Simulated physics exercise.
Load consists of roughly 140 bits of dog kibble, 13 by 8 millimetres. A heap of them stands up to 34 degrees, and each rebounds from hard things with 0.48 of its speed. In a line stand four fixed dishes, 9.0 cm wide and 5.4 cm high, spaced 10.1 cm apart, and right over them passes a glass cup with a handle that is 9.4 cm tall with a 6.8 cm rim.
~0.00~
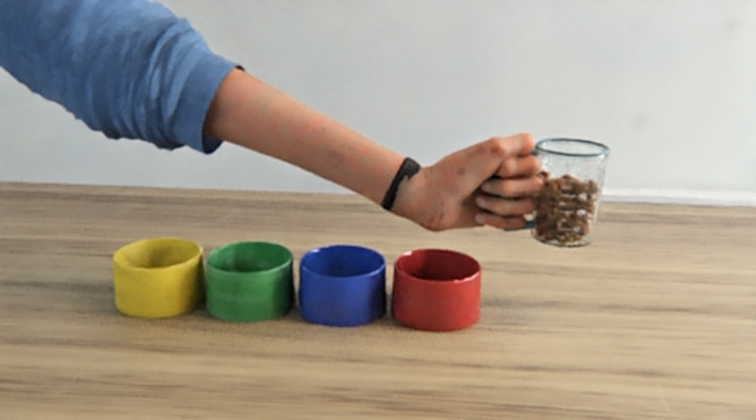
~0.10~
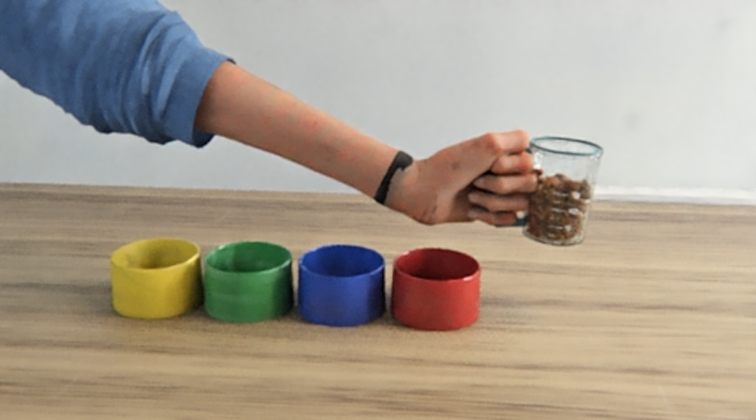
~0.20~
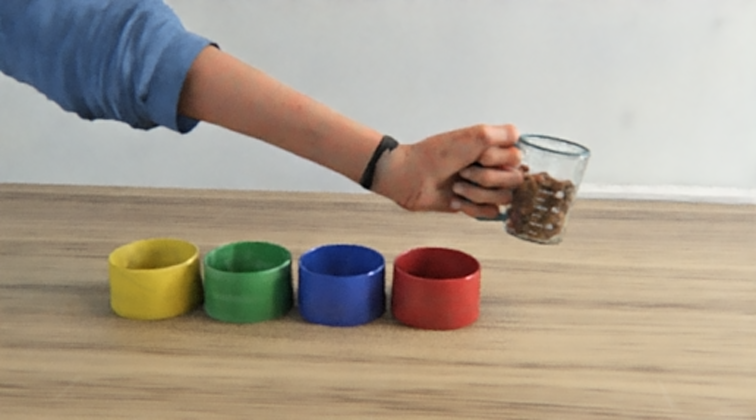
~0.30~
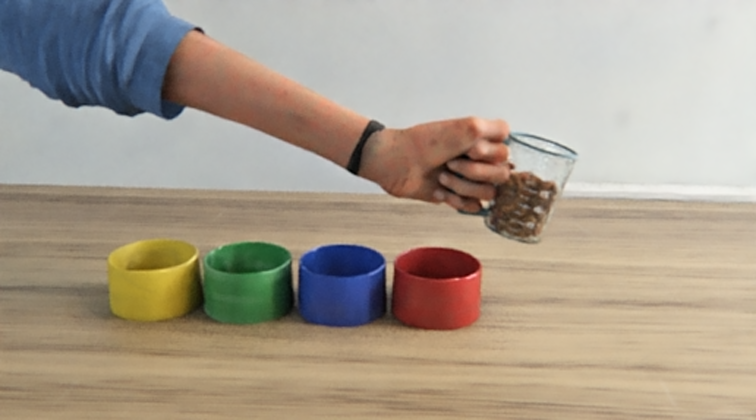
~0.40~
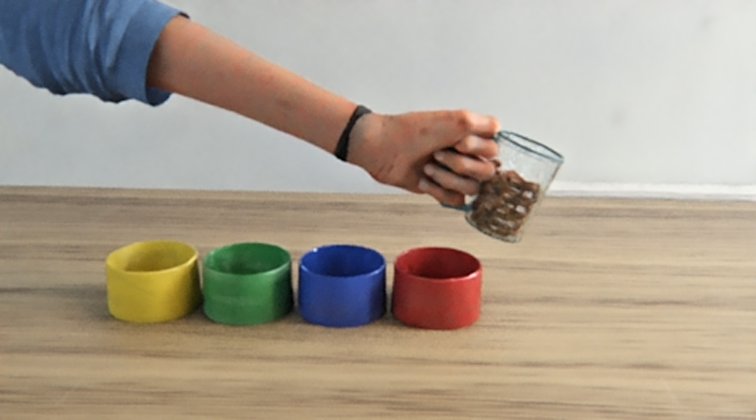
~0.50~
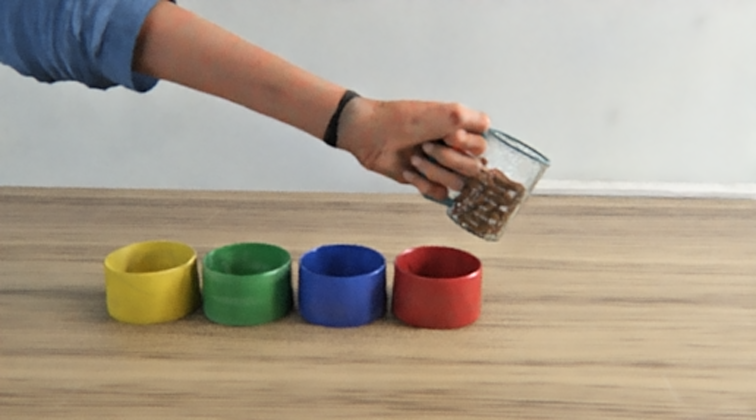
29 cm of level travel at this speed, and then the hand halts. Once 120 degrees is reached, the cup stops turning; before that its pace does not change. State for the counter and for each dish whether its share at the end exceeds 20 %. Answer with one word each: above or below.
Red dish below, blue dish above, green dish below, yellow dish below, counter below.
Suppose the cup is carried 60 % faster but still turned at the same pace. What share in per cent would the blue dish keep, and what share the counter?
Blue: 100; counter: 0.
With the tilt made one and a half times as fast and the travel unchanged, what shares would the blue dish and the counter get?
Shares - blue: 70, counter: 10.
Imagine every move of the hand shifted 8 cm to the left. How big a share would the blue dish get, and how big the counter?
Blue 0, counter 0.
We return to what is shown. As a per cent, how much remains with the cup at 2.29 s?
25 %.
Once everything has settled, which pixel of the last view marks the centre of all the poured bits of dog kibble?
Somewhere near (344, 288) in the last picture.
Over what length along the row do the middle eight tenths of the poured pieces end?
I'd estimate close to 5 cm.
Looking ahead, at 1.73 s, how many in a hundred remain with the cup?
It works out to about 100 per cent of the load.
After 1.23 s, tilt 70 degrees; cup holds 100 %.
After 1.73 s, tilt 99 degrees; cup holds 100 %.
Then, at 2.29 s, tilt 120 degrees; cup holds 25 %, blue 75 %.
At rest (3.0 s), red 0 %, blue 100 %, green 0 %, yellow 0 %, counter 0 %.
